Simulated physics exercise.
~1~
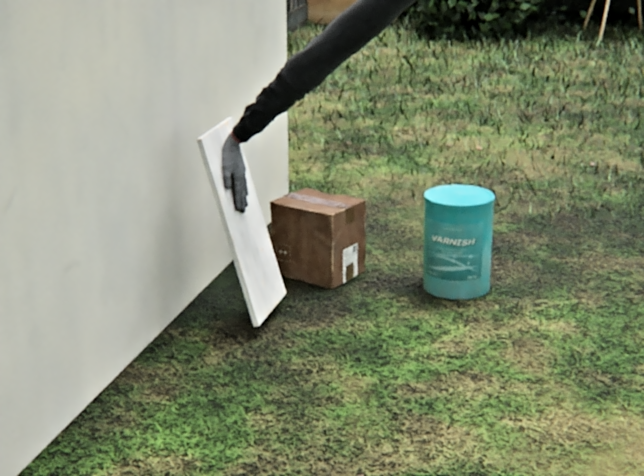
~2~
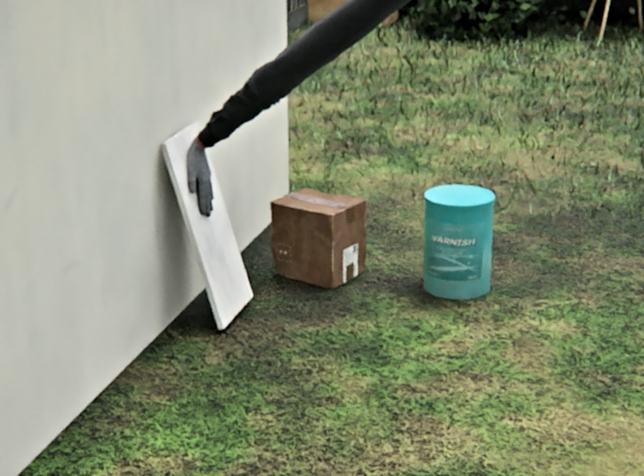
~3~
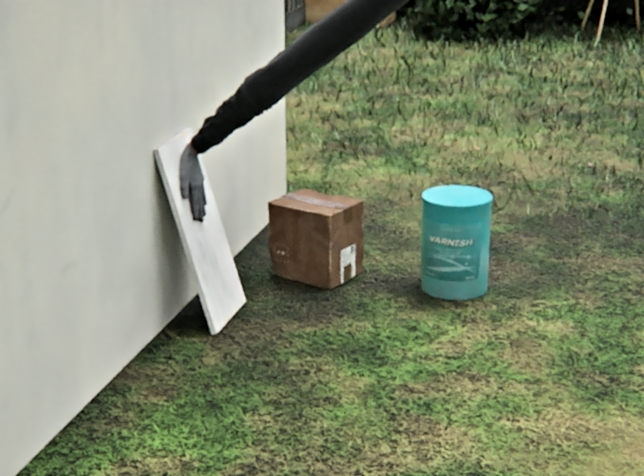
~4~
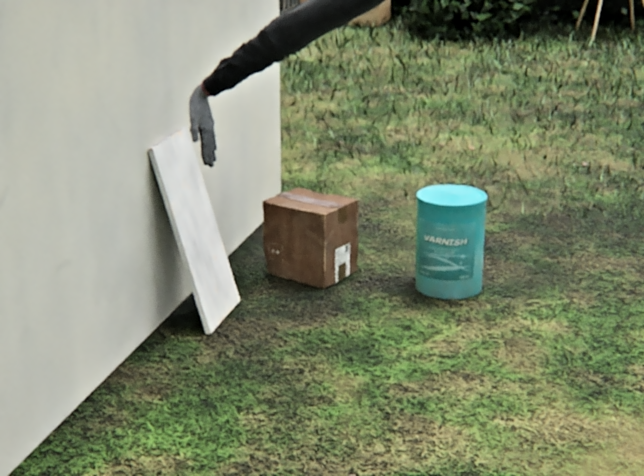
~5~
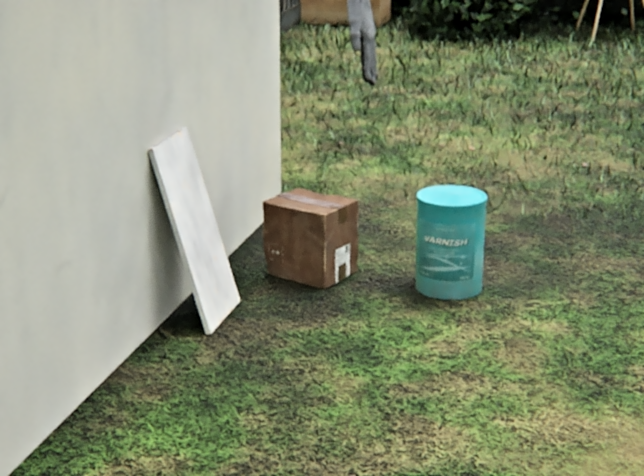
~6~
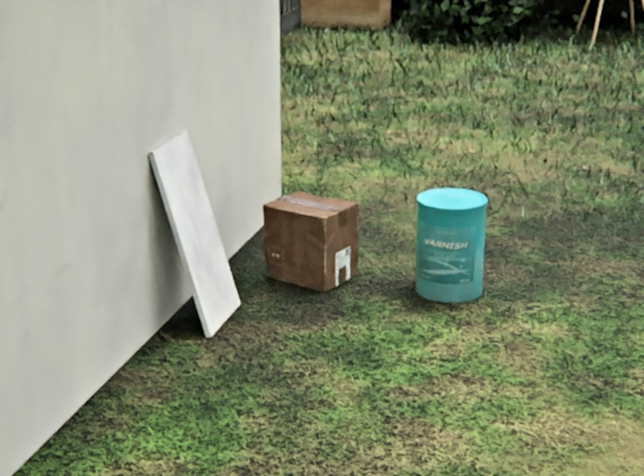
On the grass, a gloved hand leans a white board against a wall, where it stays.
